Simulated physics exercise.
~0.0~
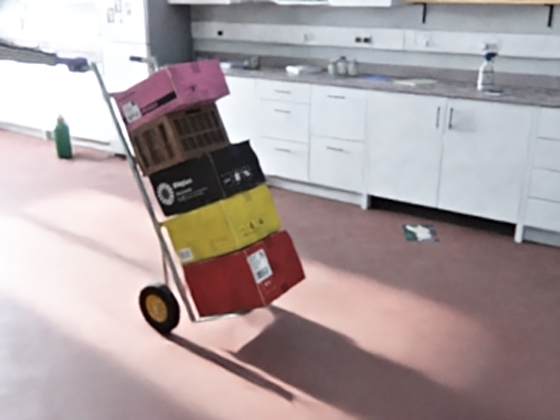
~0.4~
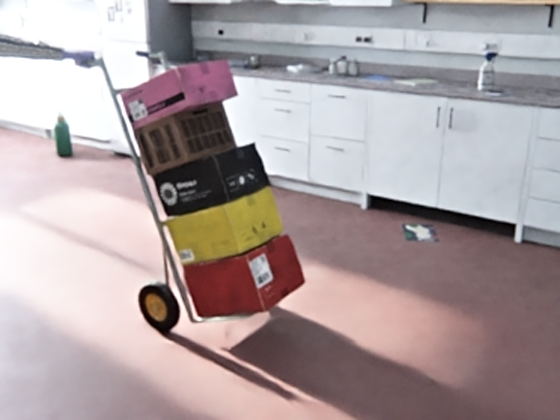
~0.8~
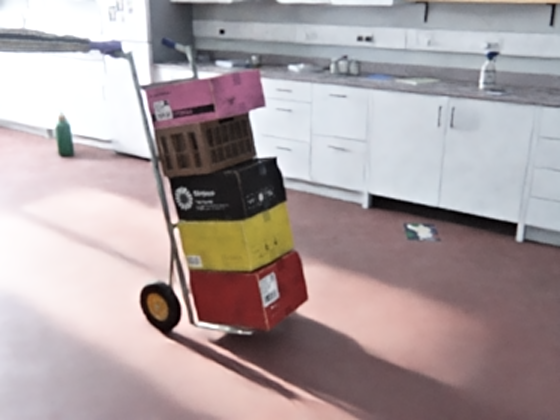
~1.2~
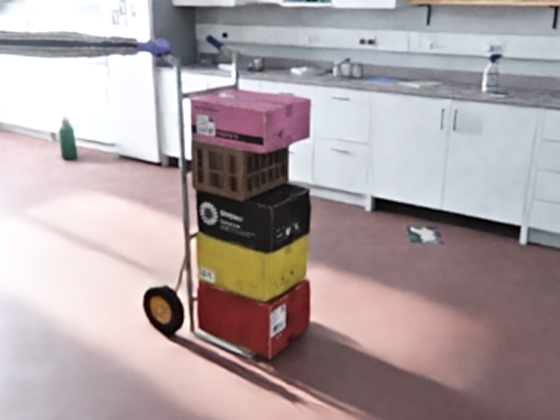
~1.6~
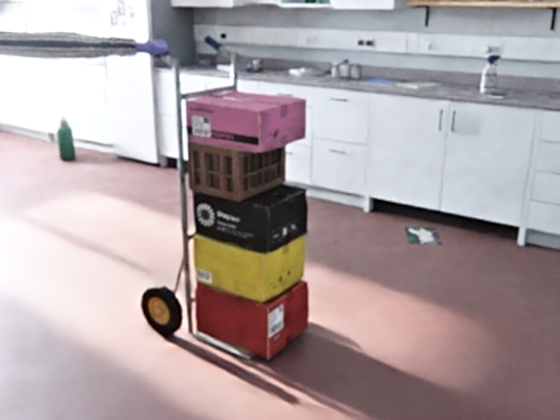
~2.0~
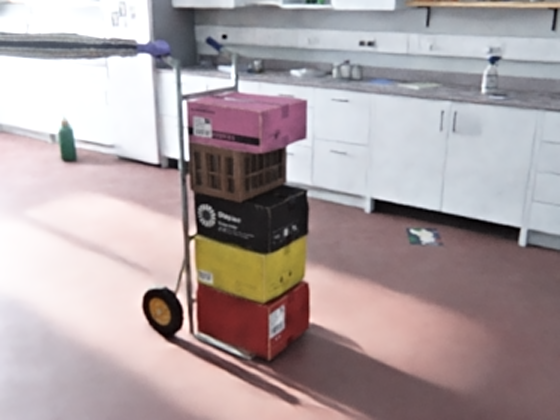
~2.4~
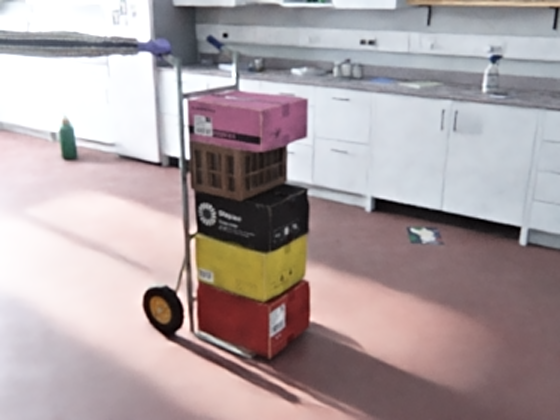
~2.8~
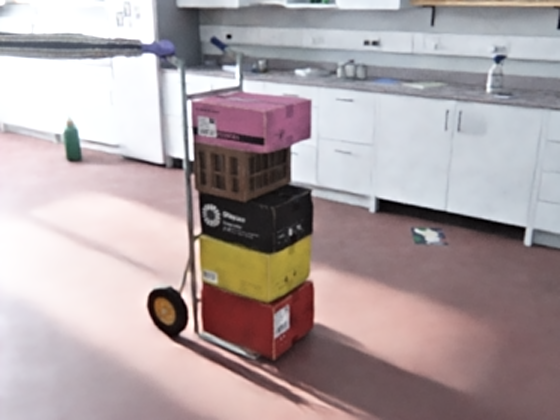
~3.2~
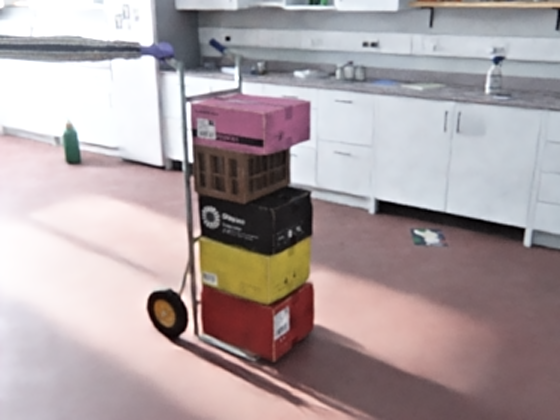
We see a tilted sack truck stacked with red, yellow and black boxes, a brown crate and a pink parcel in a kitchen-like room. The truck swings upright onto its plate, then stands still with the whole stack in place.
